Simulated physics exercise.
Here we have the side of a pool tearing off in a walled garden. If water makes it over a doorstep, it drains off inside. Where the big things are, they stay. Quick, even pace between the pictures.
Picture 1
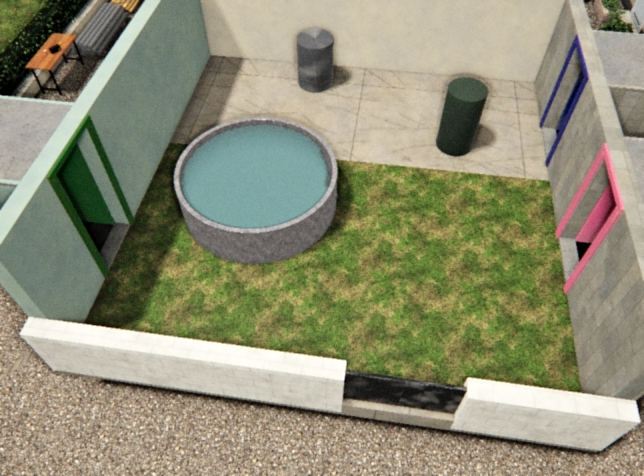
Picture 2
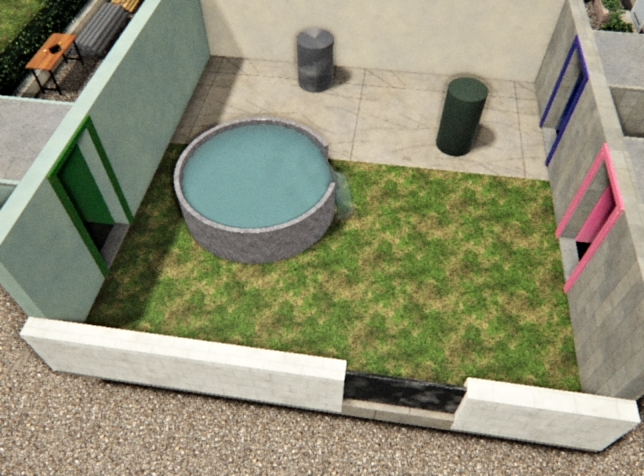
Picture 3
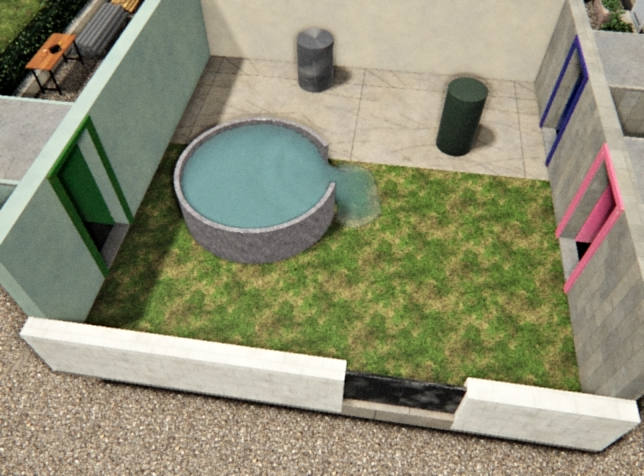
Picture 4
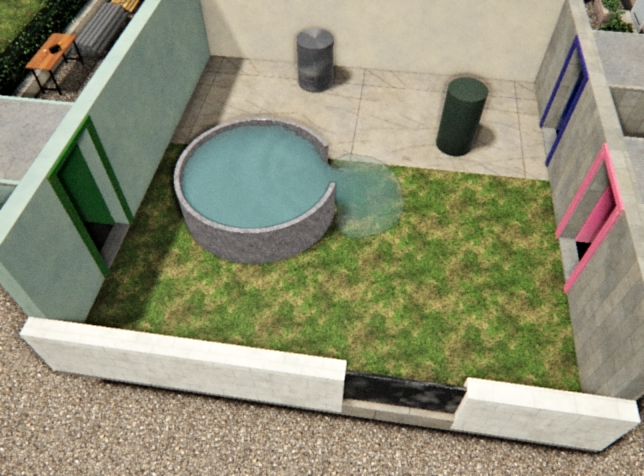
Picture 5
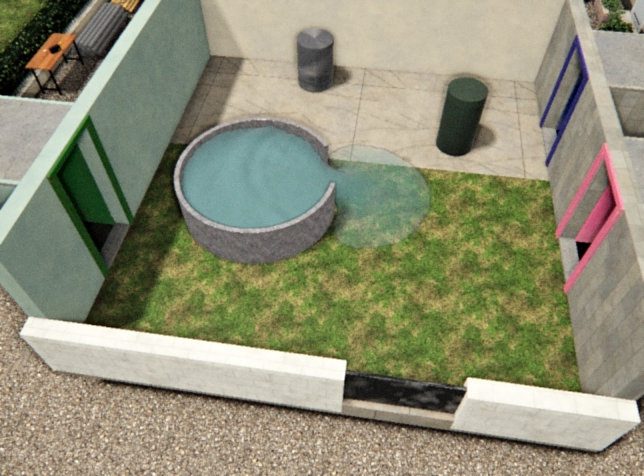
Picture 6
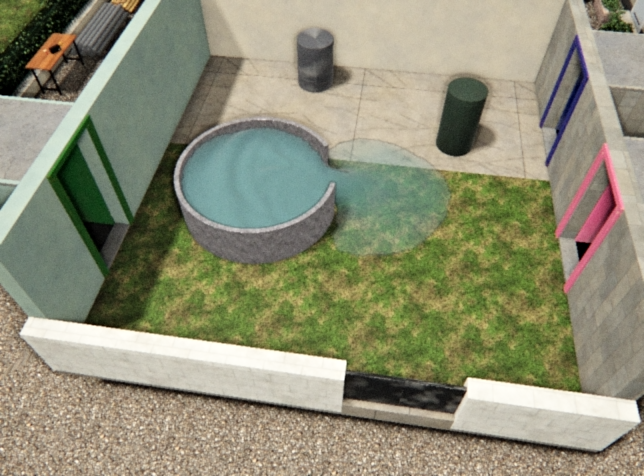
A round stone pool full of water sat in a walled garden until its right side broke open, and water poured through the gap, spreading rightward in a widening sheet over the grass and paving.
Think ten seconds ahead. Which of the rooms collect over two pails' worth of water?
The pink door collects over two pails; the blue door collects over two pails; the green door collects two pails or less.
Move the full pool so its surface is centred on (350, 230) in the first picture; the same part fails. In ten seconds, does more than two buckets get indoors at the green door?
Result - green undershoots.
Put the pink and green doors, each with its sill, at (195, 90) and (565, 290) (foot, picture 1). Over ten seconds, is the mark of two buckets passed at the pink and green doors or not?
At the pink door it remains below; at the green door it tops it.
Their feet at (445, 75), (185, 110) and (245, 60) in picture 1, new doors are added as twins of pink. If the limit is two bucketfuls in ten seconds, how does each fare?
So it goes runs above, then runs below, then runs below.
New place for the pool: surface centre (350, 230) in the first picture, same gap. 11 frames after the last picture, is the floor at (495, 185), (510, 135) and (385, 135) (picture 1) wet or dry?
I'd say swamped for the first, swamped for the second and still dry for the third.
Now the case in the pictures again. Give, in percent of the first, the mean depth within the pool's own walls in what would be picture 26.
Near 52 in a hundred.
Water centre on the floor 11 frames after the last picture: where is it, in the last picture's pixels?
Near pixel (324, 197).
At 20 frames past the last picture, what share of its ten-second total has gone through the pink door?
Share at that point: Roughly 30 %.
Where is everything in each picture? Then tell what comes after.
The pool at (257, 173) is whole and still, in the first frame.
The front is at a hidden place, out from the gap at (332, 185), in the second frame.
The front is at (364, 170), out from the gap at (332, 187), in the third frame.
Water pours out at (331, 188) and has run to (388, 170), in the fourth frame.
Water pours out at (332, 187) and has run to (426, 192), in the fifth frame.
The front is at (444, 188), out from the gap at (332, 187), in the sixth frame.
A moment on, water covers 20 % of the floor; the pink door not reached, the blue door not reached, the green door not reached.
Next, water covers 40 % of the floor; the pink door wet at the sill, nothing in, the blue door under two buckets in, the green door not reached.
Then, water covers 50 % of the floor; the pink door over two buckets in, the blue door over two buckets in, the green door not reached.
Later, water covers 65 % of the floor; the pink door over two buckets in, the blue door over two buckets in, the green door not reached.
In the end, water covers 90 % of the floor; the pink door far over two buckets in, the blue door far over two buckets in, the green door not reached.
